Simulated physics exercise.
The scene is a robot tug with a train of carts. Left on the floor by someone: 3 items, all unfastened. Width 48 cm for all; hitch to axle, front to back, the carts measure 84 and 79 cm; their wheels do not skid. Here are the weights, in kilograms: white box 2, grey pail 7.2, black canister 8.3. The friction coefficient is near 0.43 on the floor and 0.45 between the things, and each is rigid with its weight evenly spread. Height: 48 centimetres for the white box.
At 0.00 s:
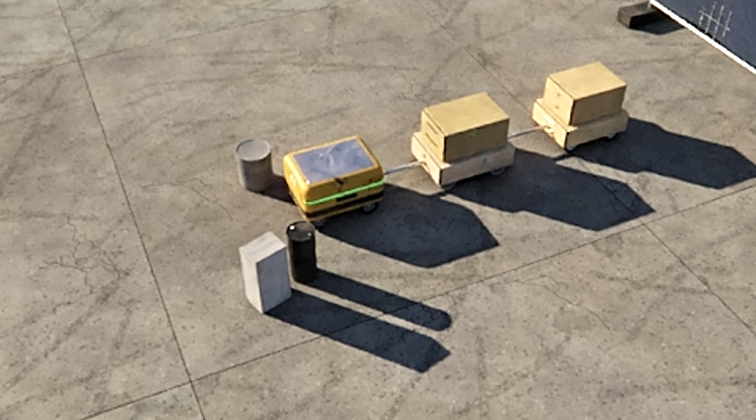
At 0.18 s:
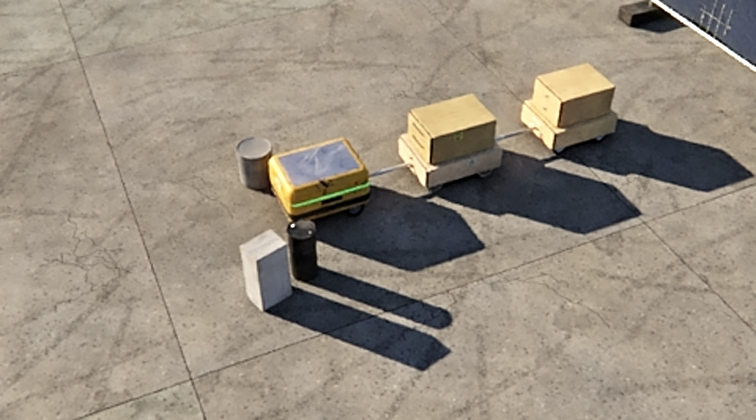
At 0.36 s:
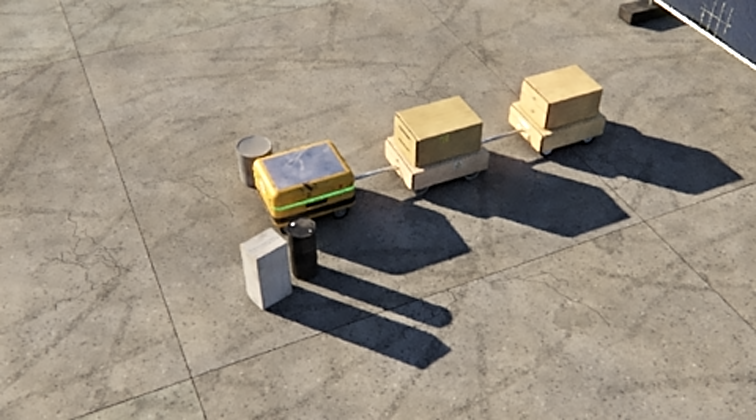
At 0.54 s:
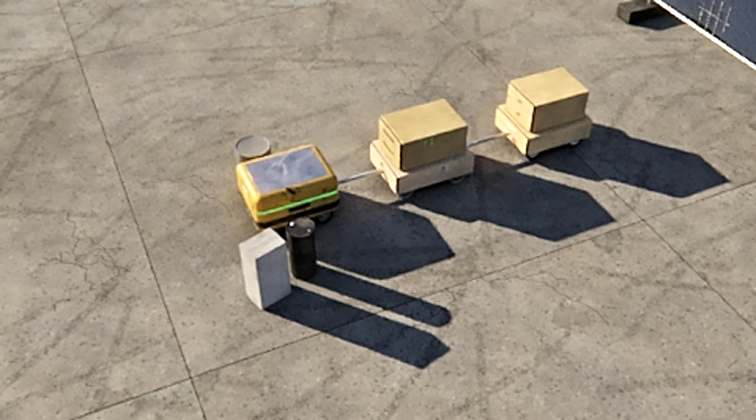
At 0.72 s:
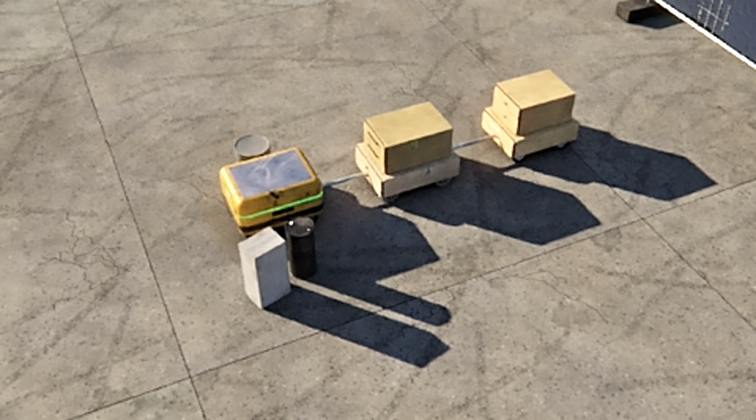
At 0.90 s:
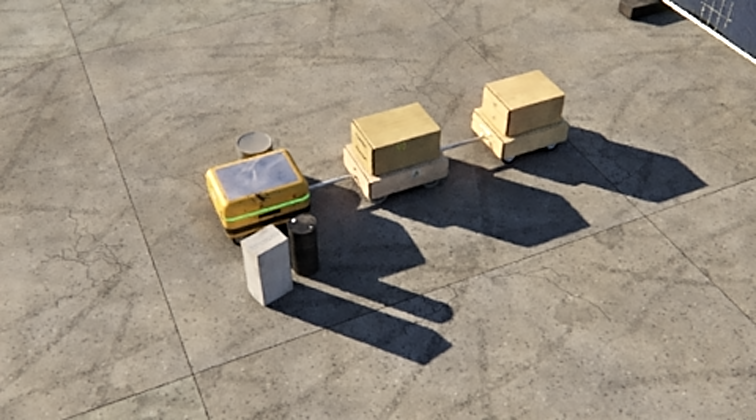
A yellow robot tug pulls two box-laden carts leftward between a grey pail and a black canister.
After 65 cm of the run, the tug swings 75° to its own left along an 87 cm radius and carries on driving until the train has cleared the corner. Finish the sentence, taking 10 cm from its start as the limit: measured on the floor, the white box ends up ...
The white box ends up away from its start.
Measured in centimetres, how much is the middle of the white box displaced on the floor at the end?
Displacement: Approx. 130 cm.
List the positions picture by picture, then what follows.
Tug has run 0 cm; white box (266, 273); grey pail (255, 165), in the first frame.
Tug has run 12 cm; grey pail (256, 163); black canister (303, 251), in the second frame.
Tug has run 24 cm; grey pail (256, 162); black canister (303, 249), in the third frame.
Tug has run 36 cm; black canister (302, 249), in the fourth frame.
Tug has run 48 cm; black canister (302, 248), in the fifth frame.
Tug has run 59 cm; white box (268, 266), in the sixth frame.
By 3.10 s, tug has run 205 cm.
By 5.30 s, tug has run 350 cm; white box 38 cm from its spot near (265, 311); black canister 13 cm from its spot.
When it is over (7.4 s), not toppled but over 10 cm from the start, white box and black canister; grey pail within 10 cm of the start.
